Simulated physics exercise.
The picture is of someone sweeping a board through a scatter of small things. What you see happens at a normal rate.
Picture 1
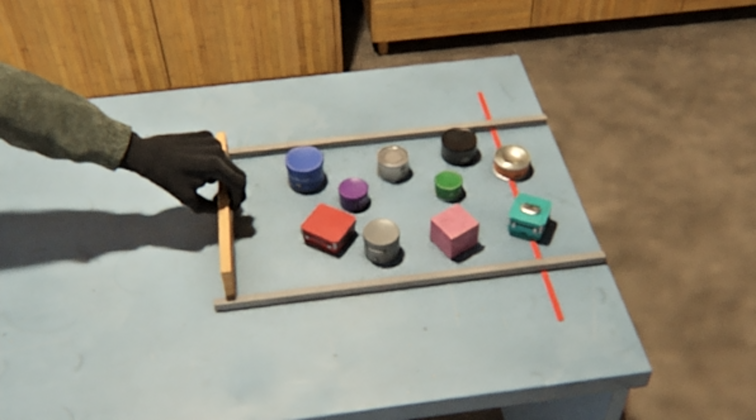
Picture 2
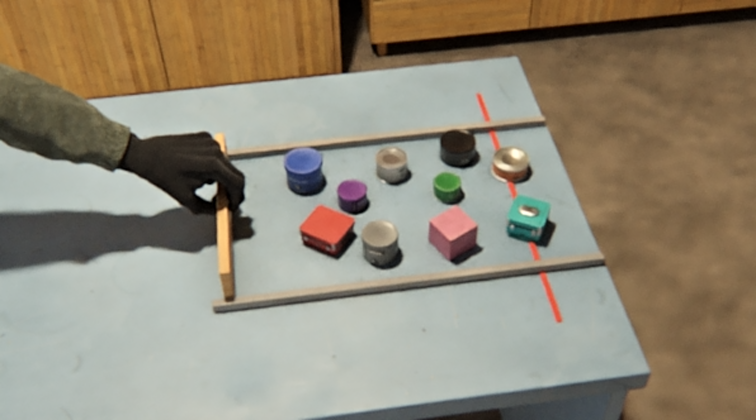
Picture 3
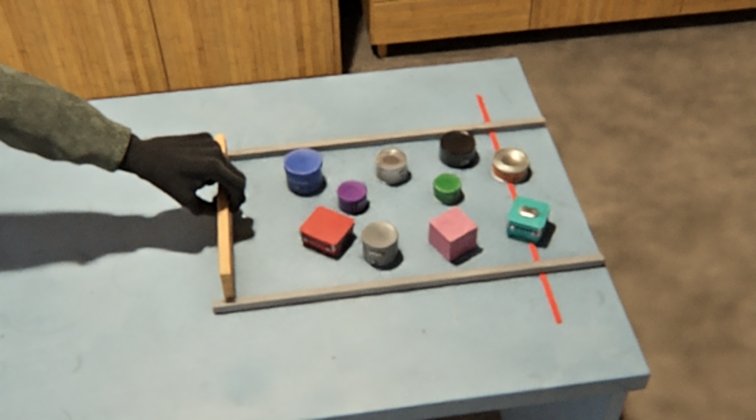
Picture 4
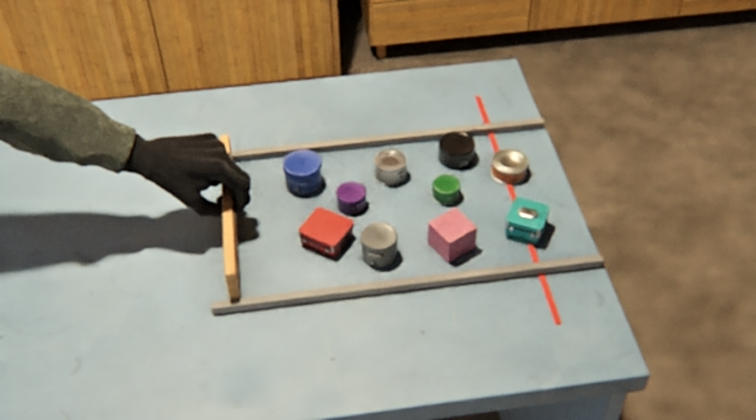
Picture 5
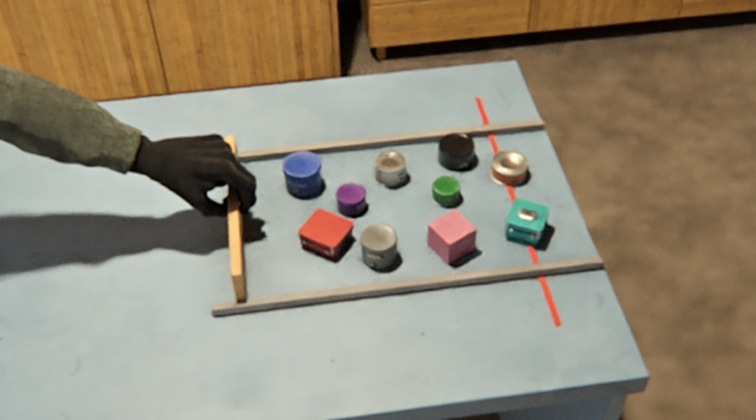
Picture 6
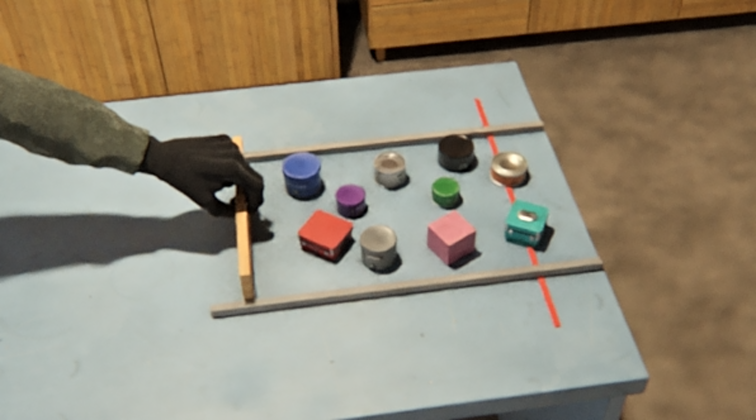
On a pale blue table, a black-gloved hand holds an upright wooden board between two rails, left of scattered small tubs and boxes; the board stays nearly still, then slides slightly right while the items remain in place.
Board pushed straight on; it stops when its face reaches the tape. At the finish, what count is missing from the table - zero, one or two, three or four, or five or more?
Missing: One or two.
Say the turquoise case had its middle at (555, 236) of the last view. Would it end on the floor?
Turquoise case: Gone.
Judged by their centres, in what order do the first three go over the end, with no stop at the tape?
Order, earliest first: Orange pot, turquoise case, white tin.
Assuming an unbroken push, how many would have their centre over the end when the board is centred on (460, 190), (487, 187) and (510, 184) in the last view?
0; 0; 2.
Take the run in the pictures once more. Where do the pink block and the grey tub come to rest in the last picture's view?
First: About (569, 223); second: About (552, 246).
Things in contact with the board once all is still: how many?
At rest, 4 are in contact.
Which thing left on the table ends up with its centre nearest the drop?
The answer: The white tin.
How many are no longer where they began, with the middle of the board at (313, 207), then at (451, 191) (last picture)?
One spot: 2. Other spot: 10.
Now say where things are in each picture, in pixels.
Orange pot (512, 163); turquoise case (530, 217); black tub (459, 147); board (226, 211); tape (515, 192), in the first picture.
Turquoise case (528, 219); blue tin (304, 171), in the second picture.
Black tub (457, 149); green pot (447, 189), in the third picture.
Orange pot (509, 167); white tin (390, 168), in the fourth picture.
Turquoise case (527, 223); purple tub (351, 200), in the fifth picture.
Orange pot (509, 169); turquoise case (526, 224); black tub (456, 153); board (243, 215); tape (512, 199), in the sixth picture.
A little later, none off yet; orange pot at rest near (509, 169); turquoise case at rest near (526, 224); black tub at rest near (456, 153).
Next, none off yet; orange pot at rest near (511, 170); turquoise case moving near (530, 223); black tub shifted about its own width near (485, 143).
When it is over, the number that fall off is one or two; down, turquoise case and orange pot.
